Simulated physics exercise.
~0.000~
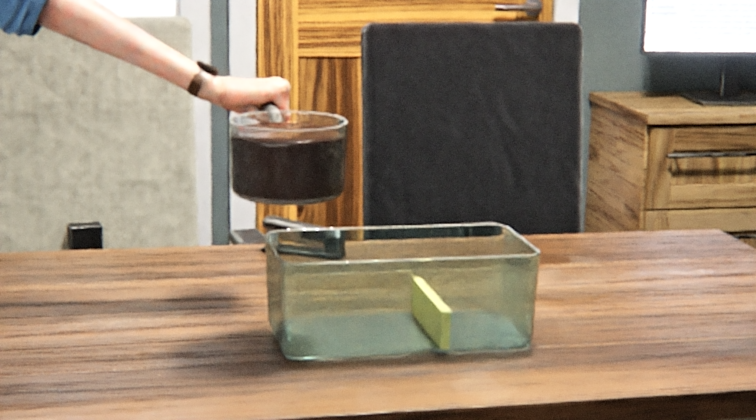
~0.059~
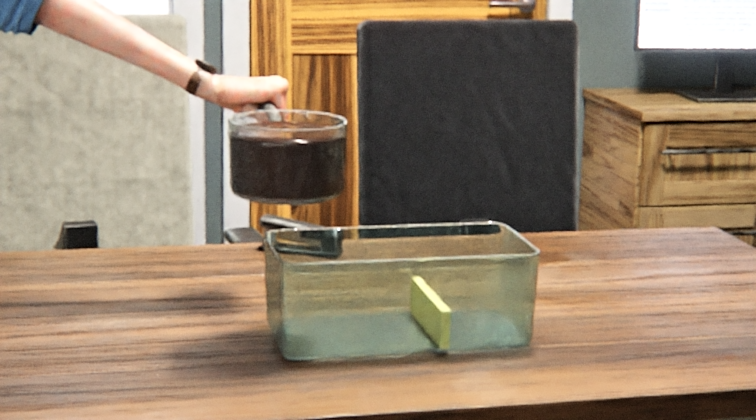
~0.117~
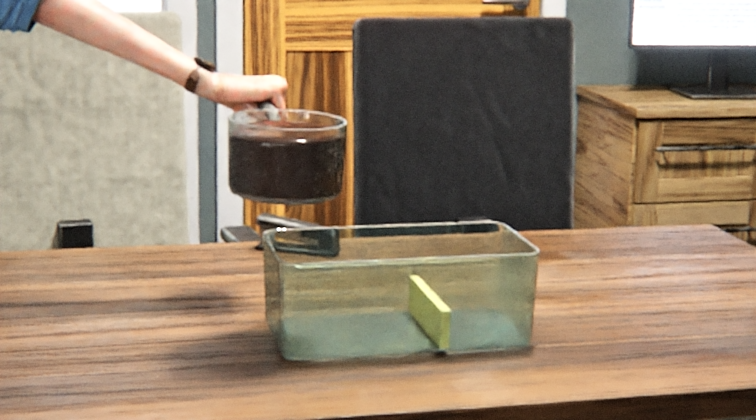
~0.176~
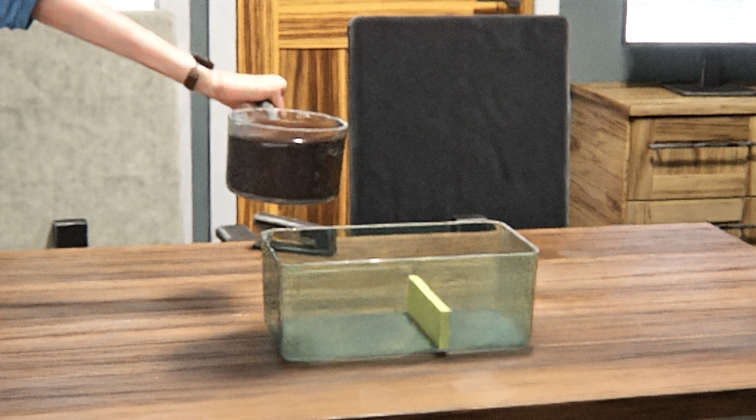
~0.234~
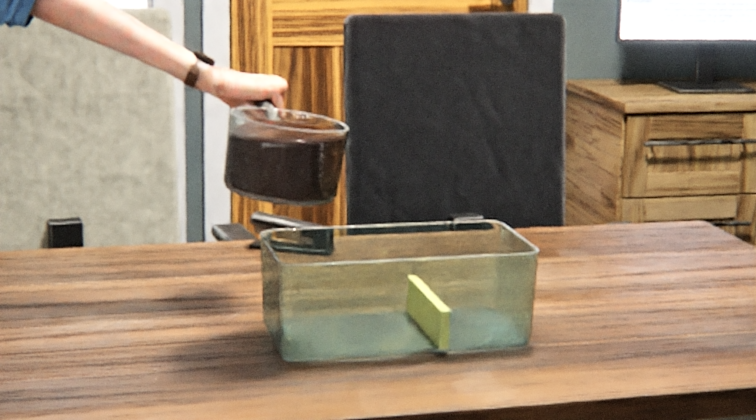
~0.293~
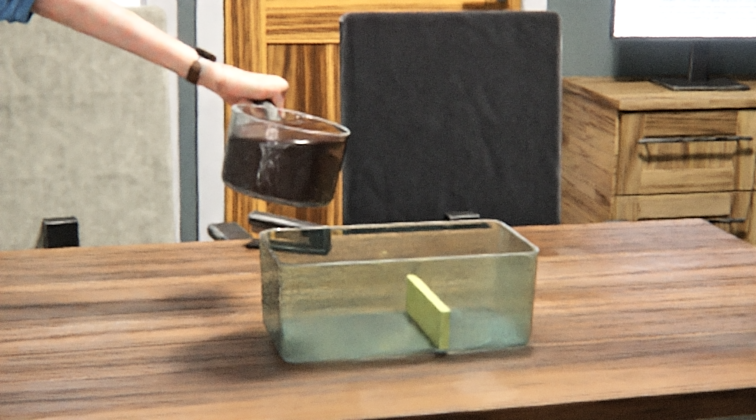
We see a hand holding a clear pot of dark coffee above a long glass basin with a yellow-green divider on a wooden table, first keeping it level, then gradually tilting it slightly down to the right.
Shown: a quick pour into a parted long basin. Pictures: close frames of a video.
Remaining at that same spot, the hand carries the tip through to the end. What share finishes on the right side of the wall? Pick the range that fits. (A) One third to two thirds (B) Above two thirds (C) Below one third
Option C: Below one third.
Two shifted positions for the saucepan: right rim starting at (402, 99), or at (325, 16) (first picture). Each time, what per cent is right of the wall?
First about 70, then 10 per cent.
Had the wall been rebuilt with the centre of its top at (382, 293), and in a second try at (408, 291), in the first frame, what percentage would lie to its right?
First try close to 65 percent, second try close to 35 percent.
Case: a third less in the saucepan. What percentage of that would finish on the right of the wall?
5 per cent or so.
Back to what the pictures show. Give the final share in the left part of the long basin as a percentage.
Roughly 95 %.
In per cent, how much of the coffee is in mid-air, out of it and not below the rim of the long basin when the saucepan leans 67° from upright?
Estimated at 25 per cent or so.
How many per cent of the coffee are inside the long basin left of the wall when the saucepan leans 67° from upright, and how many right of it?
Reading: Left some 15 %, right some 0 %.
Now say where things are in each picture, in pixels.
It leans 0°; its right rim is at (345, 122); the coffee meets the walls at (232, 132) and (342, 131); the long basin's rim runs from (273, 249) to (522, 240); the wall's top is at (431, 295), in the first frame.
It leans 0°; its right rim is at (344, 121); the coffee meets the walls at (231, 131) and (341, 130), in the second frame.
It leans 2°; its right rim is at (344, 122); the coffee meets the walls at (231, 131) and (341, 130), in the third frame.
It leans 4°; its right rim is at (345, 124); the coffee meets the walls at (230, 131) and (341, 131), in the fourth frame.
It leans 8°; its right rim is at (346, 127); the coffee meets the walls at (231, 132) and (341, 130), in the fifth frame.
It leans 12°; its right rim is at (347, 131); the coffee meets the walls at (231, 132) and (344, 130), in the sixth frame.
A moment on, the saucepan is tipped part way and 60 per cent is still to pour, 17 is left of the wall and 0 right of it.
Next, the saucepan is tipped right over and 10 per cent is still to pour, 83 is left of the wall and 1 right of it.
Then the saucepan is tipped right over and 0 per cent is still to pour, 97 is left of the wall and 2 right of it.
Later the saucepan is tipped right over and 0 per cent is still to pour, 97 is left of the wall and 2 right of it.
At rest 97 per cent lies left of the wall, 2 right of it and 1 outside.
